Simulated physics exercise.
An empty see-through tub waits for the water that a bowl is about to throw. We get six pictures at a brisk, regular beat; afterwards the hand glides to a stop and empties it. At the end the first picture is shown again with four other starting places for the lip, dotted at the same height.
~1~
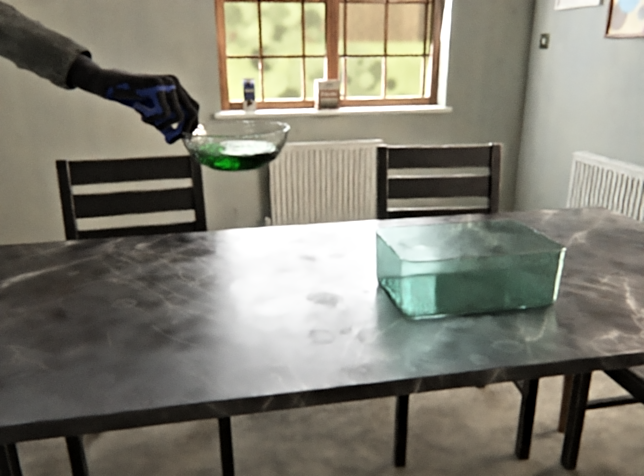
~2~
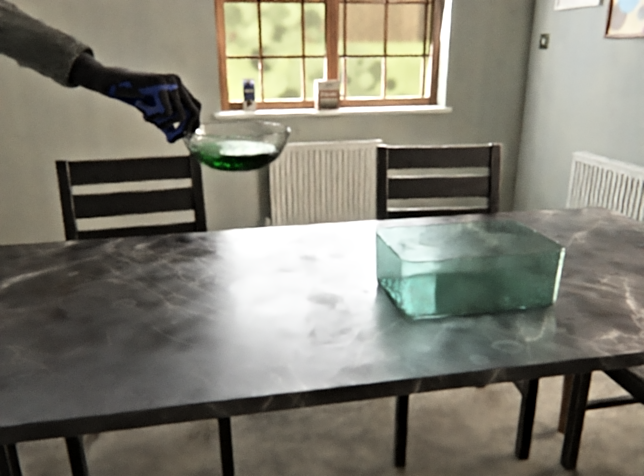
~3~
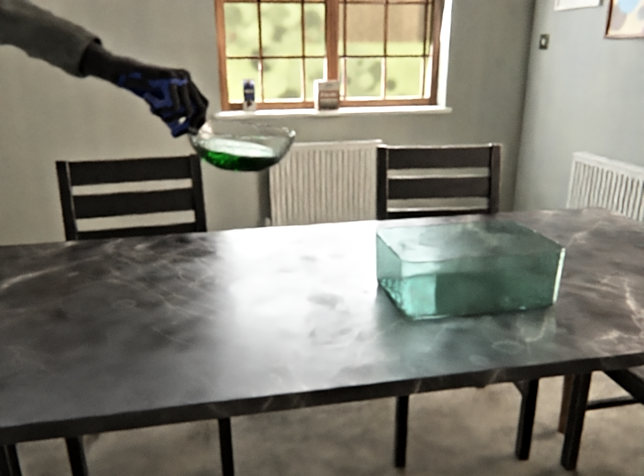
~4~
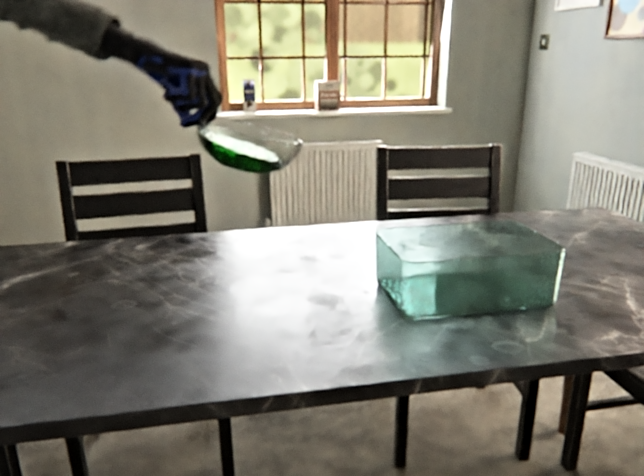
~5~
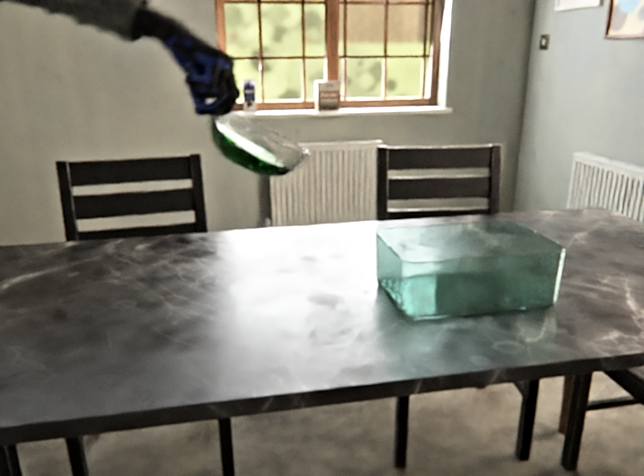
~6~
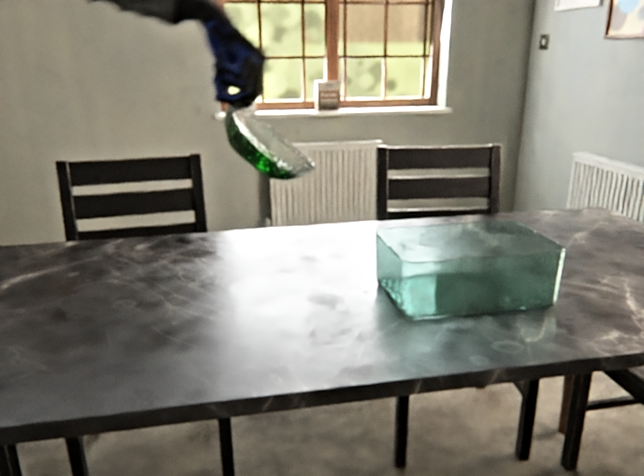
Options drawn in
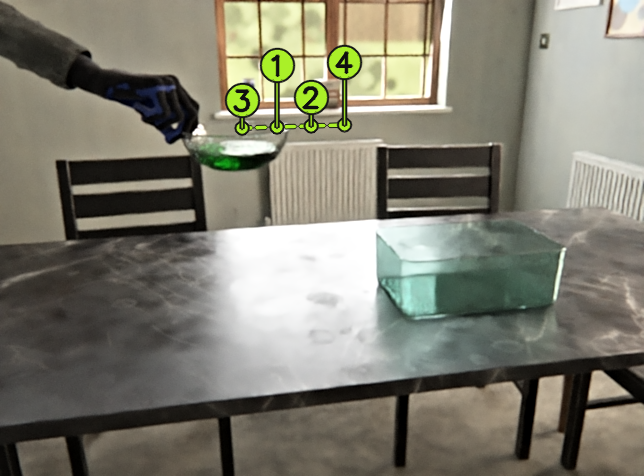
A dark-gloved hand holds a clear bowl of green liquid nearly level above the left side of a marbled table, with a see-through tub resting to the right. The hand then shifts slightly right and rises as it tilts the bowl steadily steeper, its right-hand lip dipping, the liquid still inside.
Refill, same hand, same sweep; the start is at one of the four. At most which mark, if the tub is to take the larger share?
The limit is 2.
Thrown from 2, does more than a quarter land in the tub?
Yes.
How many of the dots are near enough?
Two of the four.
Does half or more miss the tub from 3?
Yes, that goes wrong.
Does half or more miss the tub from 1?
Yes, that goes wrong.
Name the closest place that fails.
That is place 1.
On the marked copy, 1 at (277, 127); 2 at (311, 125); 3 at (242, 128); 4 at (344, 124).
Choosing 1, about 10 % lands in the tub, 85 % falls short and 5 % goes beside or beyond.
Choosing 2, about 83 % lands in the tub, 7 % falls short and 10 % goes beside or beyond.
Choosing 3, about 0 % lands in the tub, 97 % falls short and 3 % goes beside or beyond.
Choosing 4, about 83 % lands in the tub, 5 % falls short and 12 % goes beside or beyond.
